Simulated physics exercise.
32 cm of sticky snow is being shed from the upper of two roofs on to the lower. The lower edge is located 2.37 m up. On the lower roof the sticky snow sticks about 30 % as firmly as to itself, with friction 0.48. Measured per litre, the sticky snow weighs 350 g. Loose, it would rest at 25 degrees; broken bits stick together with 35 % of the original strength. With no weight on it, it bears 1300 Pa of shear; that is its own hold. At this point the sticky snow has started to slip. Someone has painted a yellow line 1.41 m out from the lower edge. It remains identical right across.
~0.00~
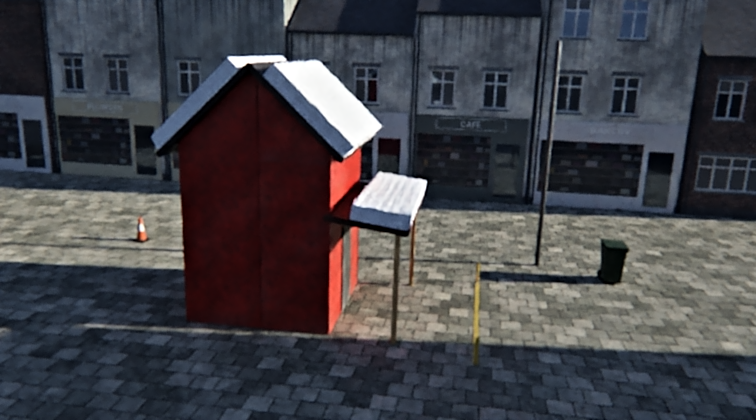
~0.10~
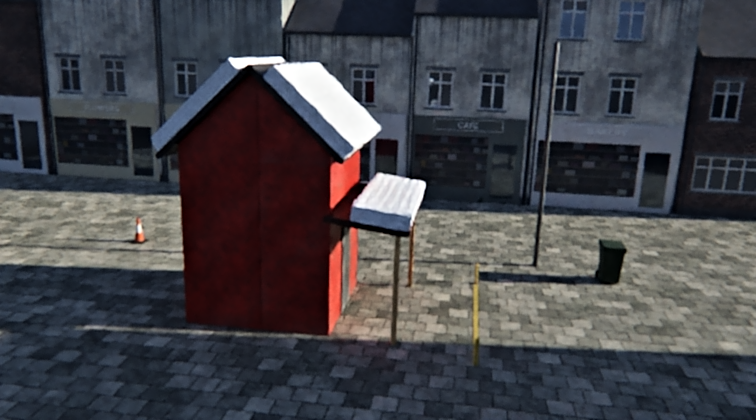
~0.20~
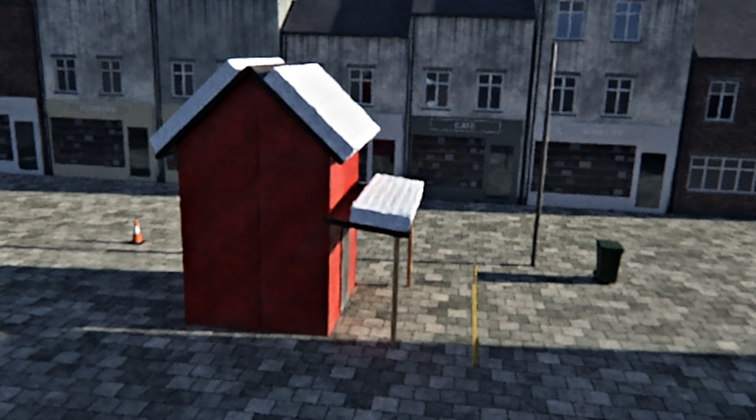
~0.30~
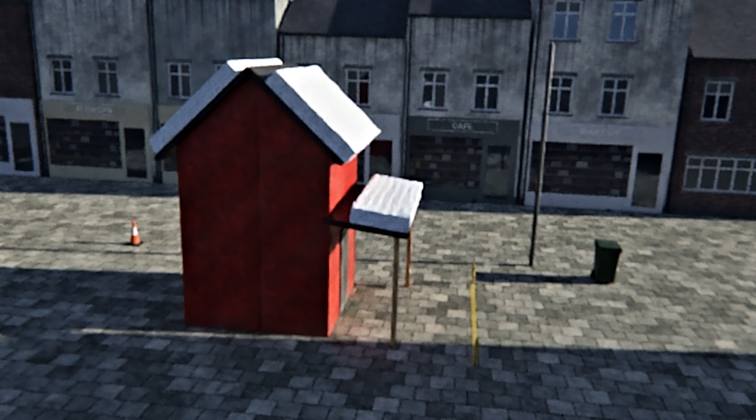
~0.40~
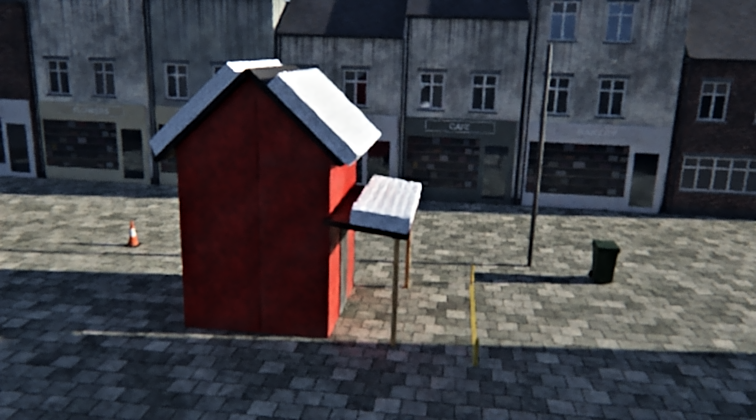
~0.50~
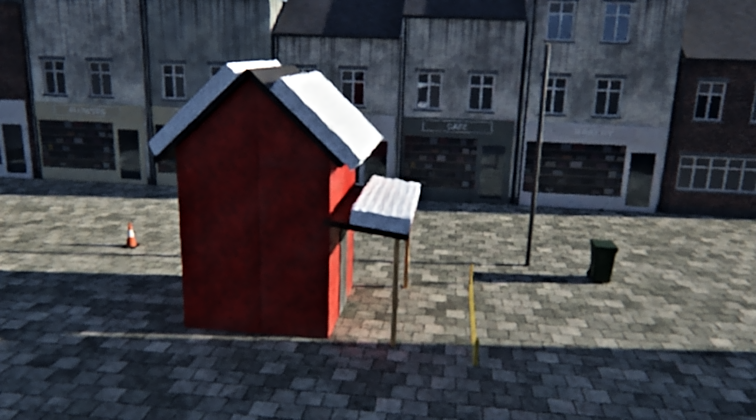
The clip shows a red hut with snow on its main roof and small lower side roof, standing in a paved square. The view drifts slightly while the snow on the lower roof slides a little down the slope in one piece.
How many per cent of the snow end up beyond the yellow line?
About 6 %.
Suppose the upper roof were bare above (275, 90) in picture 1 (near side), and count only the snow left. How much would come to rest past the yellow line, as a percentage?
I'd say close to 1 percent.
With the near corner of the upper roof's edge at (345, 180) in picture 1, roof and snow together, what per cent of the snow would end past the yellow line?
0 %.
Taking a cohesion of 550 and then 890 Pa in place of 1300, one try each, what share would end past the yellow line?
25 in a hundred, followed by 10 in a hundred.
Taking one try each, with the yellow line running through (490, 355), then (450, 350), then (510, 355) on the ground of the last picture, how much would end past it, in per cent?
Respectively about 1 in a hundred, 20 in a hundred and 0 in a hundred.
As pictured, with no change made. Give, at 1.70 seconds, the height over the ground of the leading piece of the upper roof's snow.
About 2.6 m.
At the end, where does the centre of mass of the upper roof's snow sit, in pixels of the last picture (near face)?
The spot is somewhere around (418, 298).
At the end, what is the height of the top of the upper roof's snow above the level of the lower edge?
Height above lower edge: Approx. 0.6 m.
After 1.05 s, none is below the lower edge and 0 % is past the line.
After 1.70 s, none is below the lower edge and 0 % is past the line.
After 2.35 s, 34 % is below the lower edge and 0 % is past the line.
After 3.00 s, 40 % is below the lower edge and 5 % is past the line.
After 5.50 s, 49 % is below the lower edge and 6 % is past the line.
